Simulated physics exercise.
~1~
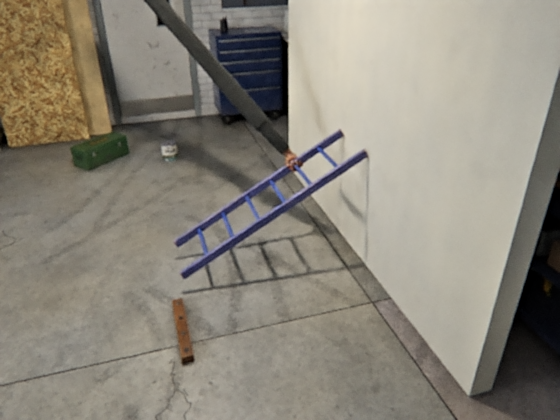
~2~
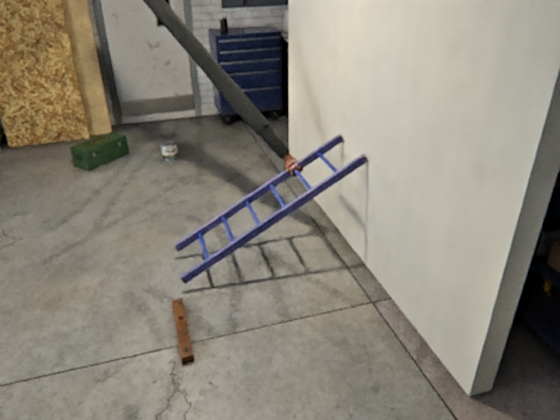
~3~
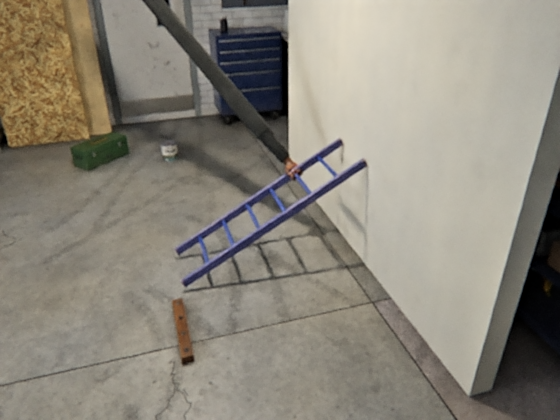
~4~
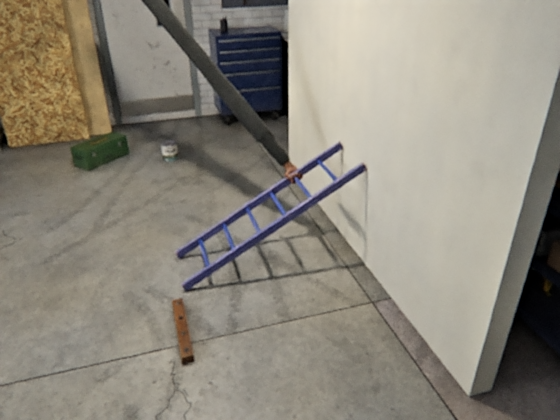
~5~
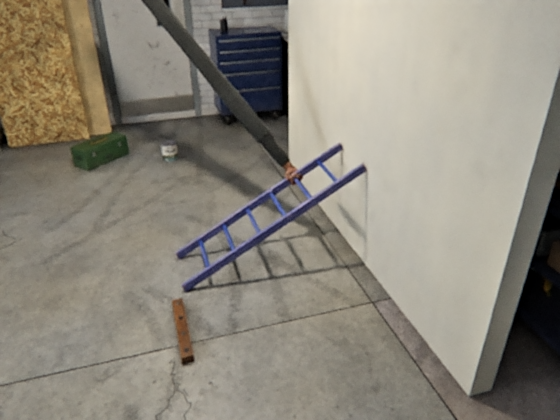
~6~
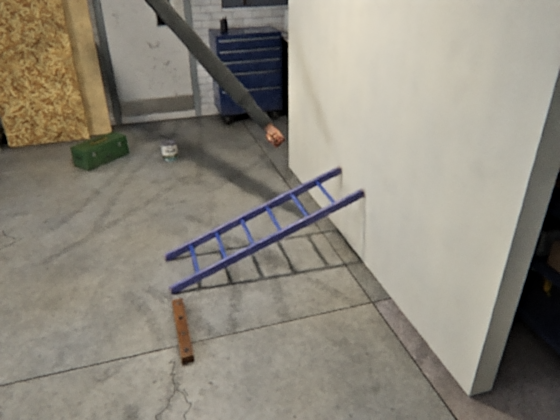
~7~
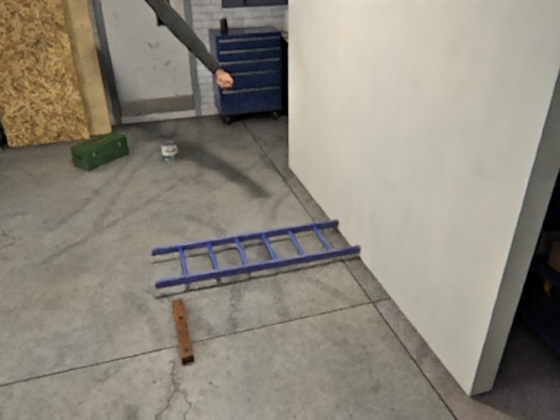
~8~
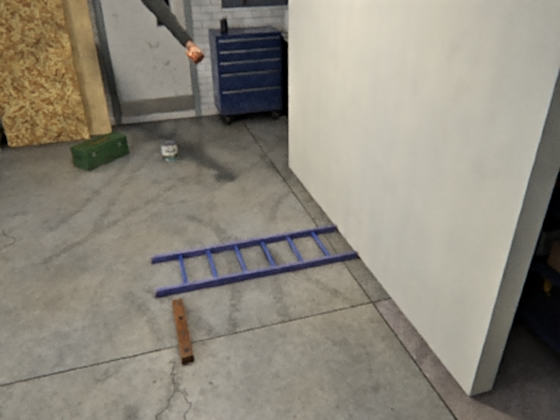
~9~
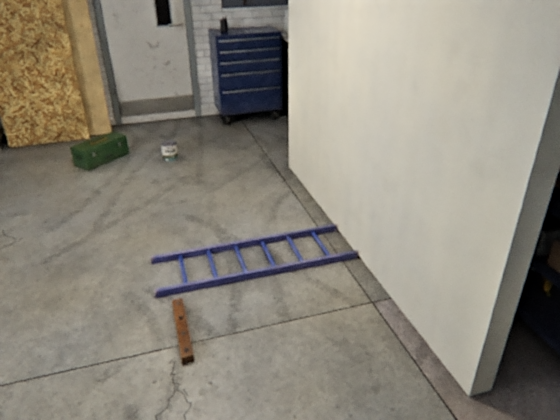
An arm reached in and lowered a blue ladder until it leaned at a slant against a pale wall, then let go and drew back out of view. The ladder slid down and ended up flat on the concrete floor, near a small wooden batten.
